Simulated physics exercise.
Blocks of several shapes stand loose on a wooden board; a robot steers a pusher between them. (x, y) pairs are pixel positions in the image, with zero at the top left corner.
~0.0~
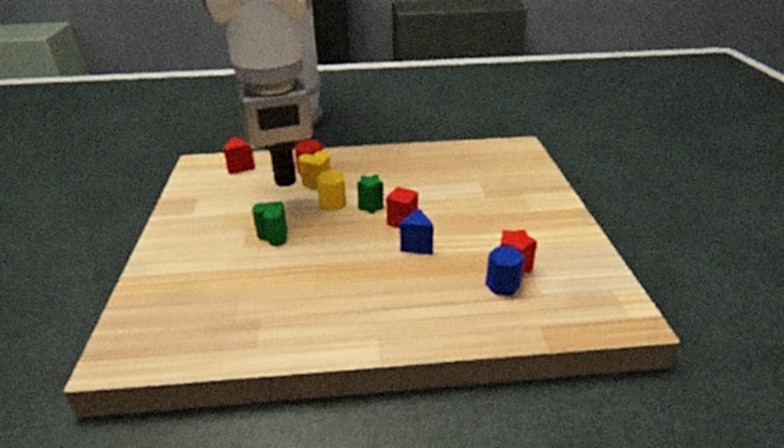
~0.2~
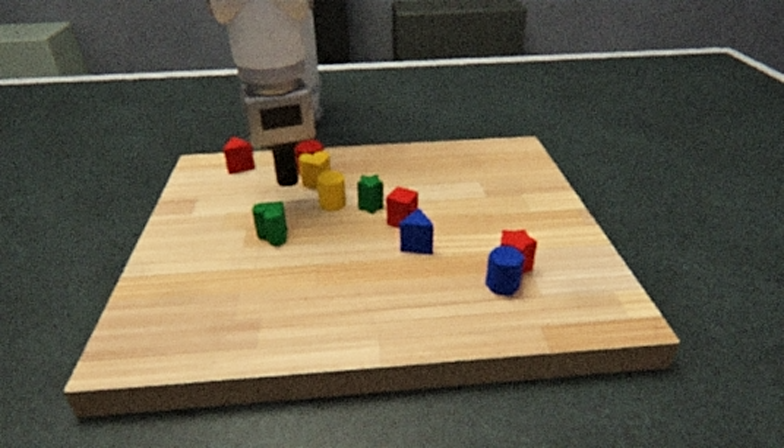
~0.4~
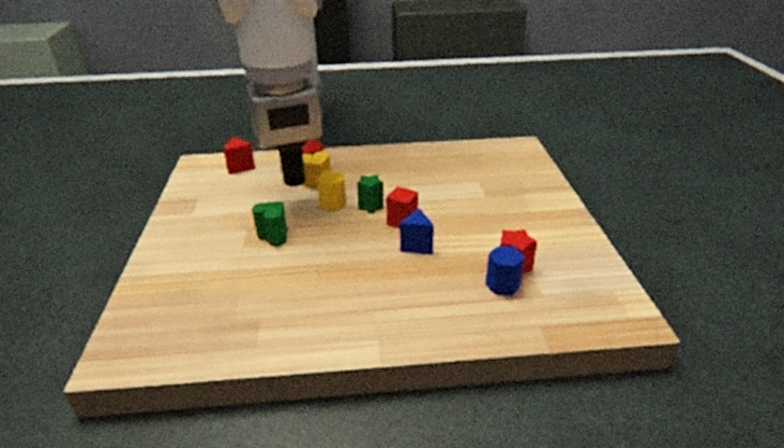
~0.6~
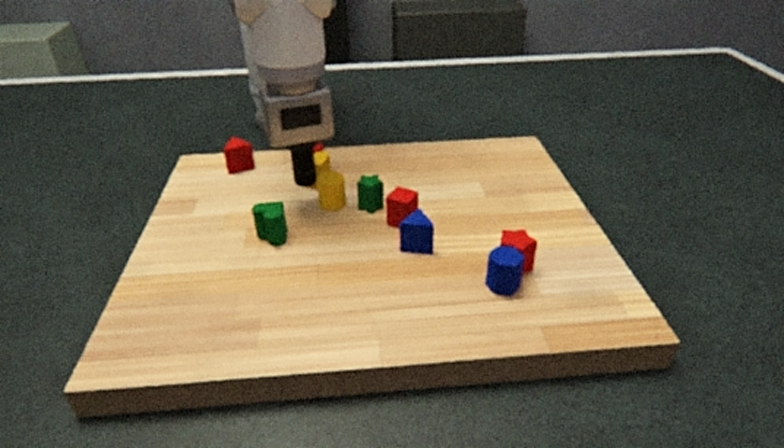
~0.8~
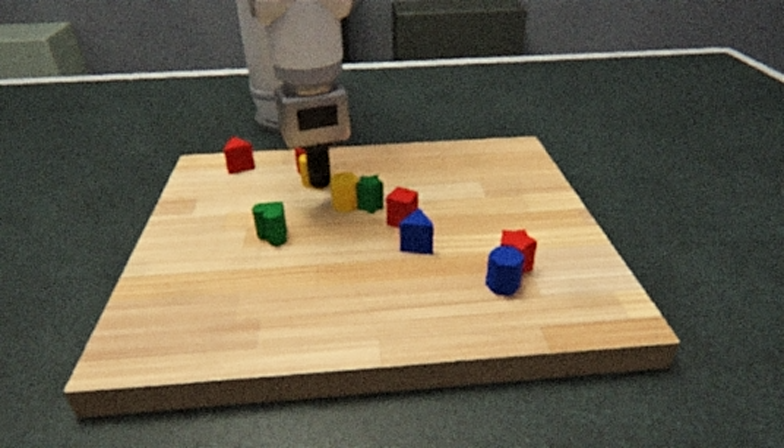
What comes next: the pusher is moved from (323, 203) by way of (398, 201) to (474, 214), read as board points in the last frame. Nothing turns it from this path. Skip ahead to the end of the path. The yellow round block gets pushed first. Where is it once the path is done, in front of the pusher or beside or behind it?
The pusher should keep driving it forward.
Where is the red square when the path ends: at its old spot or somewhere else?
It is shifted.
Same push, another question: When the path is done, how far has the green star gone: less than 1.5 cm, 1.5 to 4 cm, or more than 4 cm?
More than 4 cm.
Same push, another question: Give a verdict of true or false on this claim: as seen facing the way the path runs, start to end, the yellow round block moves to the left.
That is false.
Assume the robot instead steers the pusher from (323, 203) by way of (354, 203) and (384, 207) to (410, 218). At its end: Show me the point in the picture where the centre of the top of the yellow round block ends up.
It comes to (435, 186).
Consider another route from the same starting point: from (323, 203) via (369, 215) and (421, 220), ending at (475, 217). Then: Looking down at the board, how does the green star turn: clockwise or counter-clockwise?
Viewed from above: Anti-clockwise.
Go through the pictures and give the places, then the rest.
Pusher tip (286, 182); block tops, yellow heart-shaped block (315, 157); yellow round block (330, 177); green star (370, 180); red square (402, 194), in the first picture.
Pusher (288, 182); blocks unchanged, in the second picture.
Pusher (295, 182); blocks unchanged, in the third picture.
Pusher (306, 182); blocks unchanged, in the fourth picture.
Pusher (320, 183); yellow heart-shaped block partly hidden; yellow round block (344, 178); green star (370, 180); red square (402, 194), in the fifth picture.
What follows on the original path. One third of the way, pusher (373, 179); yellow round block (396, 177); green star (417, 183), turned 15° clockwise; red square (414, 197), turned 55° clockwise.
Two thirds of the way, pusher (424, 185); yellow round block (447, 184); green star (467, 192), turned 30° clockwise; red square (417, 198), turned 70° clockwise.
At the end, pusher (475, 193); yellow heart-shaped block in place; yellow round block (497, 196); green star (509, 209), turned 60° clockwise; red square (417, 198), turned 70° clockwise.
